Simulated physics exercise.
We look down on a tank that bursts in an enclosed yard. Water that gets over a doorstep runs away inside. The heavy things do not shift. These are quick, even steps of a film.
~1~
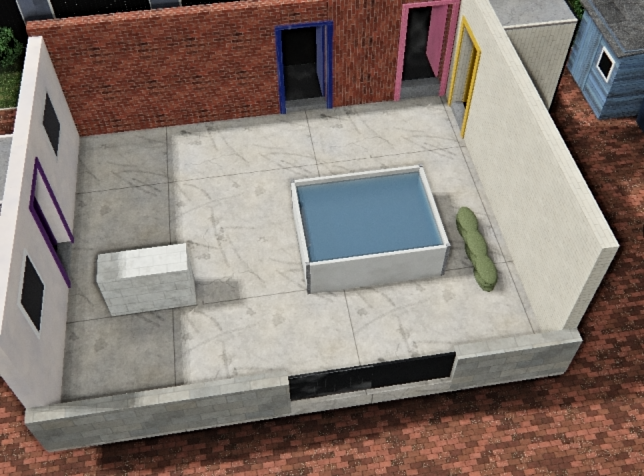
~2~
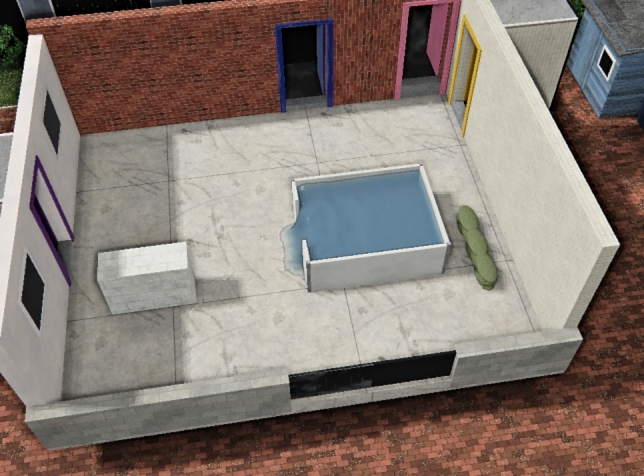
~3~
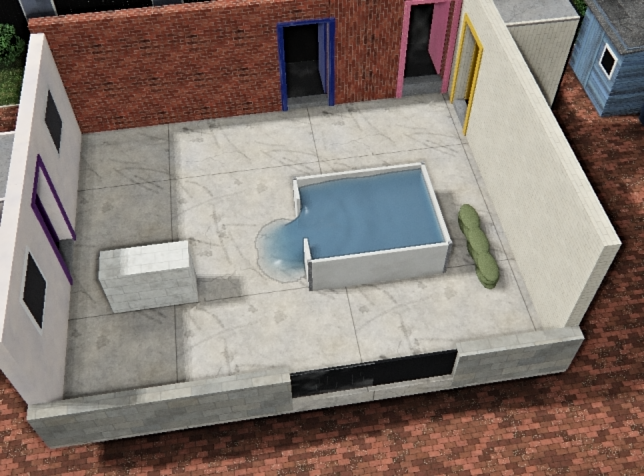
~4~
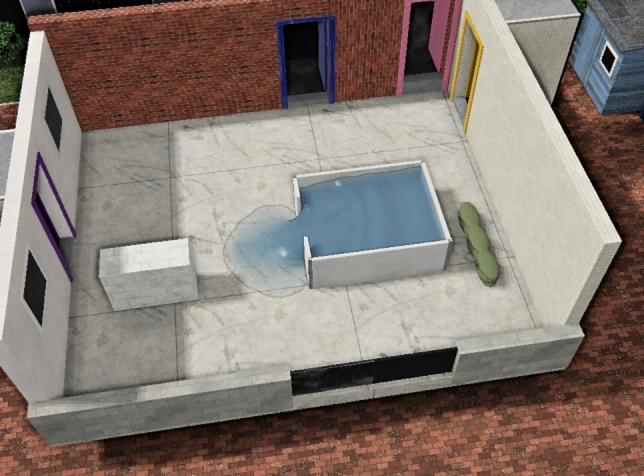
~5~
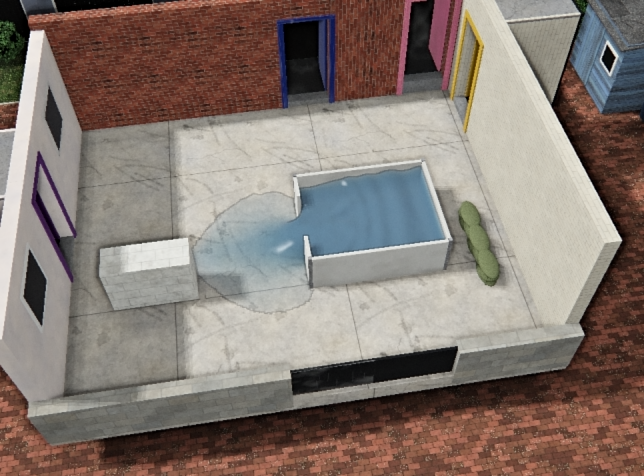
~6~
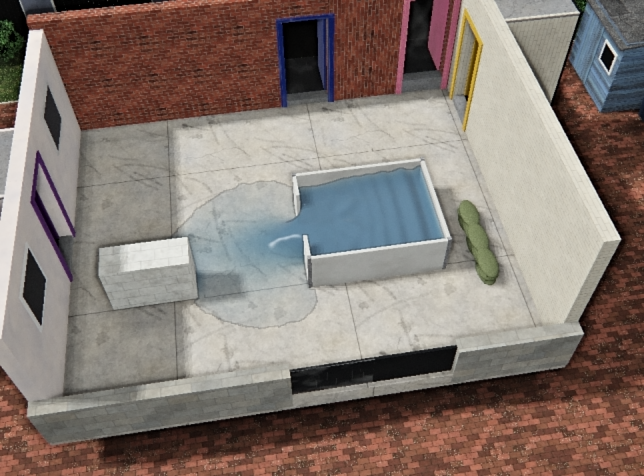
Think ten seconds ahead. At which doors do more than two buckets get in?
One by one: The blue door holds within the limit; the purple door floods; the pink door holds within the limit; the yellow door holds within the limit.
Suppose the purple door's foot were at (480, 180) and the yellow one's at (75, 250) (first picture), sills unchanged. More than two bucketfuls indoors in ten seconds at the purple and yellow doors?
My reading: Purple is under; yellow passes that mark.
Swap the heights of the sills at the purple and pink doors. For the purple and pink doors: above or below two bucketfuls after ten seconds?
In short: Purple door lets less in; pink door keeps below it.
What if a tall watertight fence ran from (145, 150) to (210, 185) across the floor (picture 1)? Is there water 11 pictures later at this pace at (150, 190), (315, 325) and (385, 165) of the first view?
One after the other: Covered, dry, not flooded.
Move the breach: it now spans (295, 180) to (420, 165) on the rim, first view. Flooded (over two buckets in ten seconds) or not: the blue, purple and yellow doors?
My reading: Blue door lets more in, purple door stays under, yellow door goes over.
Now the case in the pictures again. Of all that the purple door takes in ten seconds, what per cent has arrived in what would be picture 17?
Roughly 25 per cent.
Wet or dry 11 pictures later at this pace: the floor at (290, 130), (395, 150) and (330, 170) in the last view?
In that order: Free of water, not flooded, clear.
A moment on, water covers 30 % of the floor; the blue door not reached, the purple door under two buckets in, the pink door not reached, the yellow door not reached.
Next, water covers 40 % of the floor; the blue door not reached, the purple door far over two buckets in, the pink door not reached, the yellow door not reached.
Then, water covers 45 % of the floor; the blue door not reached, the purple door far over two buckets in, the pink door not reached, the yellow door not reached.
Later, water covers 65 % of the floor; the blue door wet at the sill, nothing in, the purple door far over two buckets in, the pink door not reached, the yellow door not reached.
In the end, water covers 95 % of the floor; the blue door wet at the sill, nothing in, the purple door far over two buckets in, the pink door wet at the sill, nothing in, the yellow door wet at the sill, nothing in.
